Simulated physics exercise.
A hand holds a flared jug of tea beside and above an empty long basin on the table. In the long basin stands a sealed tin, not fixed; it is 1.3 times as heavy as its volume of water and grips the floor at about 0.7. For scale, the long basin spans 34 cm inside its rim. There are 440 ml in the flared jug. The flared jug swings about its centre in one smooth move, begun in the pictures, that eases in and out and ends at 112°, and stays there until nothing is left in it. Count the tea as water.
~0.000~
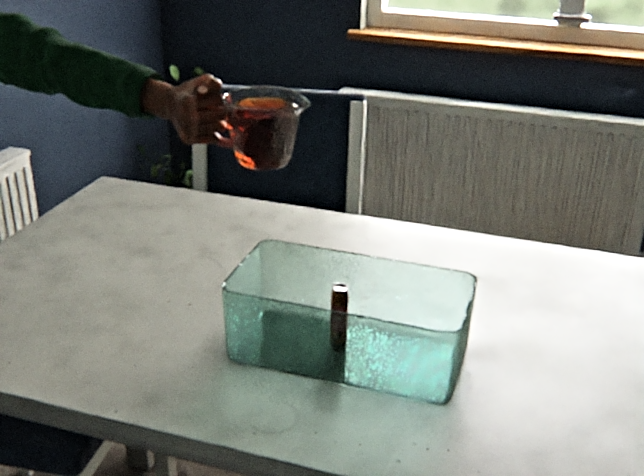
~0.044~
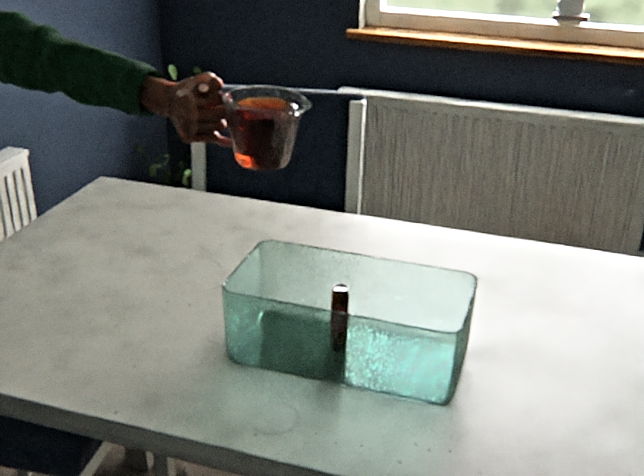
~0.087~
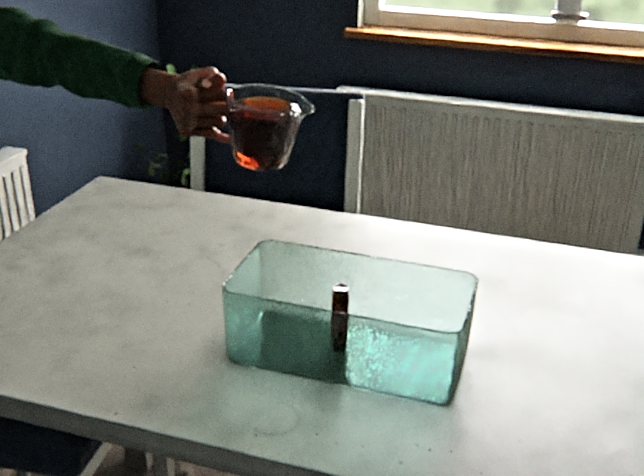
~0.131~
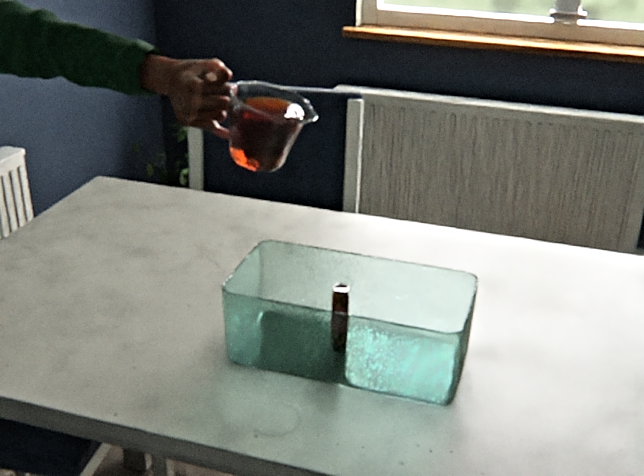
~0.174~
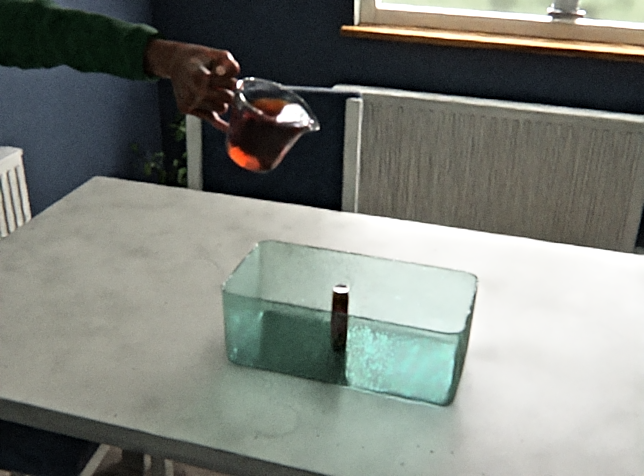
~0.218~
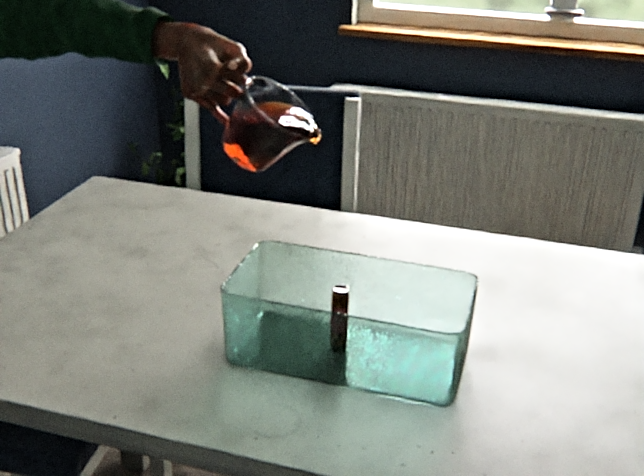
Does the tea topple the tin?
It falls.
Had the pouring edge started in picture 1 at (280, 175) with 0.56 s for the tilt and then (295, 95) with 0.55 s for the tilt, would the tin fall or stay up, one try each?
First it remains upright; then it topples.
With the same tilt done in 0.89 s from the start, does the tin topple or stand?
The tin stays up.
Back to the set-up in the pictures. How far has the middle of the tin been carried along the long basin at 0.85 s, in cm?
Some 5 cm.
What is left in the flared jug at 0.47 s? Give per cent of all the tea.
Near 28 in a hundred.
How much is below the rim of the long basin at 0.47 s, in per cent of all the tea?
Near 20 in a hundred.
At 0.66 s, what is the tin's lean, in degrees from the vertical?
About 0°.
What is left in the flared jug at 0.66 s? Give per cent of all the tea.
Some 1 per cent.
After 0.47 s the tilt is 105° and 29 per cent is still to pour; the tin stands where it began.
After 0.66 s the tilt is 112° and 1 per cent is still to pour; the tin stands where it began.
After 0.85 s the tilt is 112° and 0 per cent is still to pour; the tin leans 25°.
After 1.06 s the tilt is 112° and 0 per cent is still to pour; the tin lies on its side.
In the end the tin lies on its side.
